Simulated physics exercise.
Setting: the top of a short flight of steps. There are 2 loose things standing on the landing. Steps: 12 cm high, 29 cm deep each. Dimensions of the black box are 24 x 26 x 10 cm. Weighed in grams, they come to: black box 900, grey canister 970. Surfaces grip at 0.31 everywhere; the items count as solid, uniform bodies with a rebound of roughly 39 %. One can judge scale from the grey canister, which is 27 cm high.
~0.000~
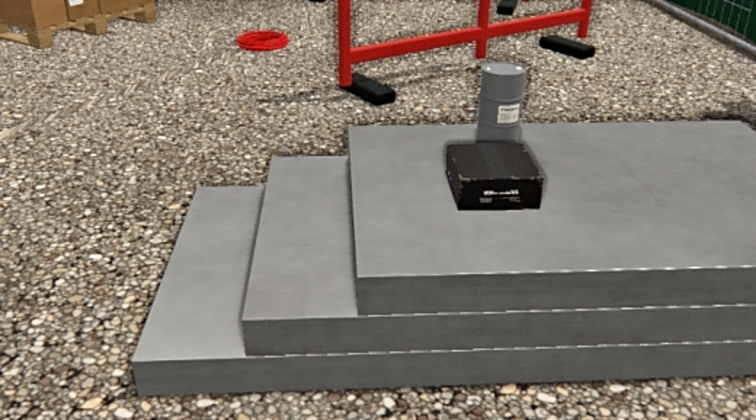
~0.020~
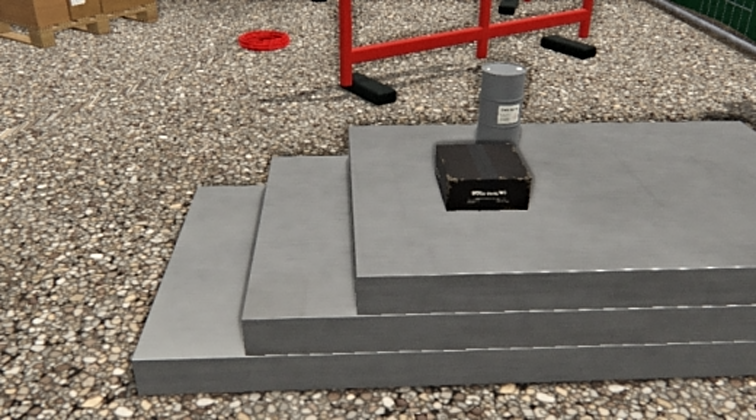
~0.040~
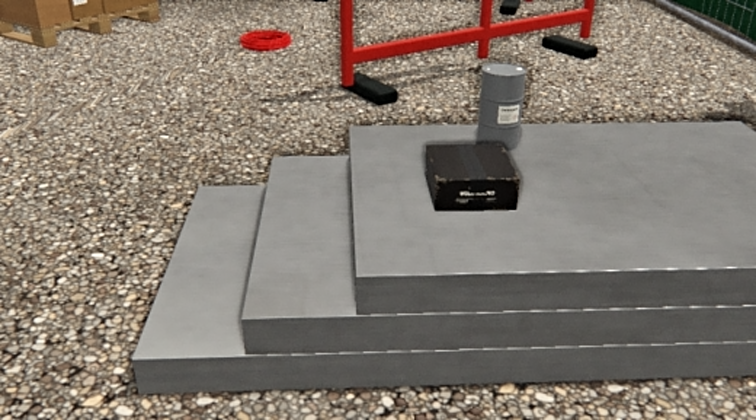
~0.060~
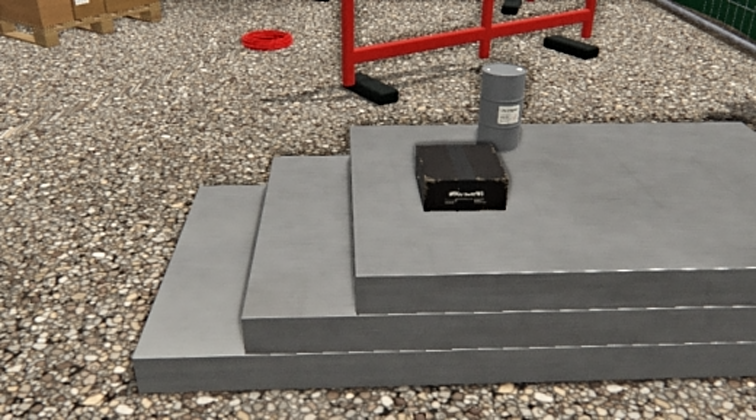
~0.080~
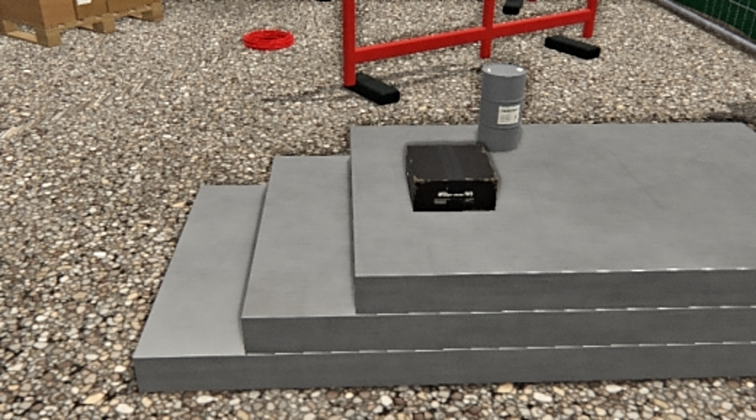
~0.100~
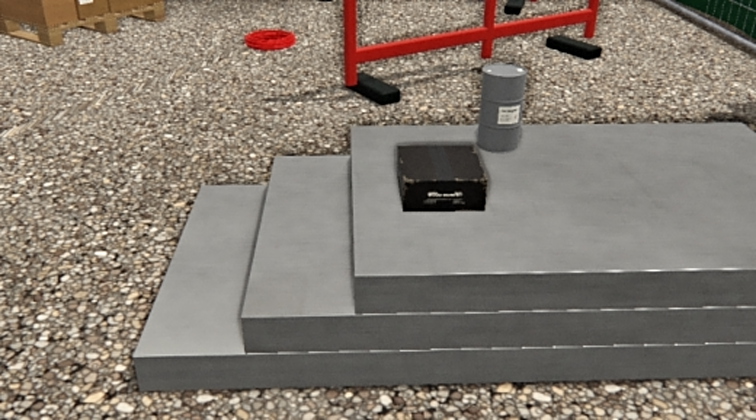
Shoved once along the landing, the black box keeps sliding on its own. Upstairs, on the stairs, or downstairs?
Oh, that one hangs up on the stairs.
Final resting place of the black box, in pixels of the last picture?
You'll find it at about (325, 195).
Around 0.20 s, 14 cm to the first step; black box near (398, 178).
Around 0.30 s, 4 cm to the first step; black box near (367, 178).
Around 0.60 s, 9 cm past the top edge and 4 cm lower; black box near (323, 192).
Finally (1.4 s), 8 cm past the top edge and 5 cm lower; grey canister still in place (within 12 cm). Final places as that camera would see them, black box near (325, 195).
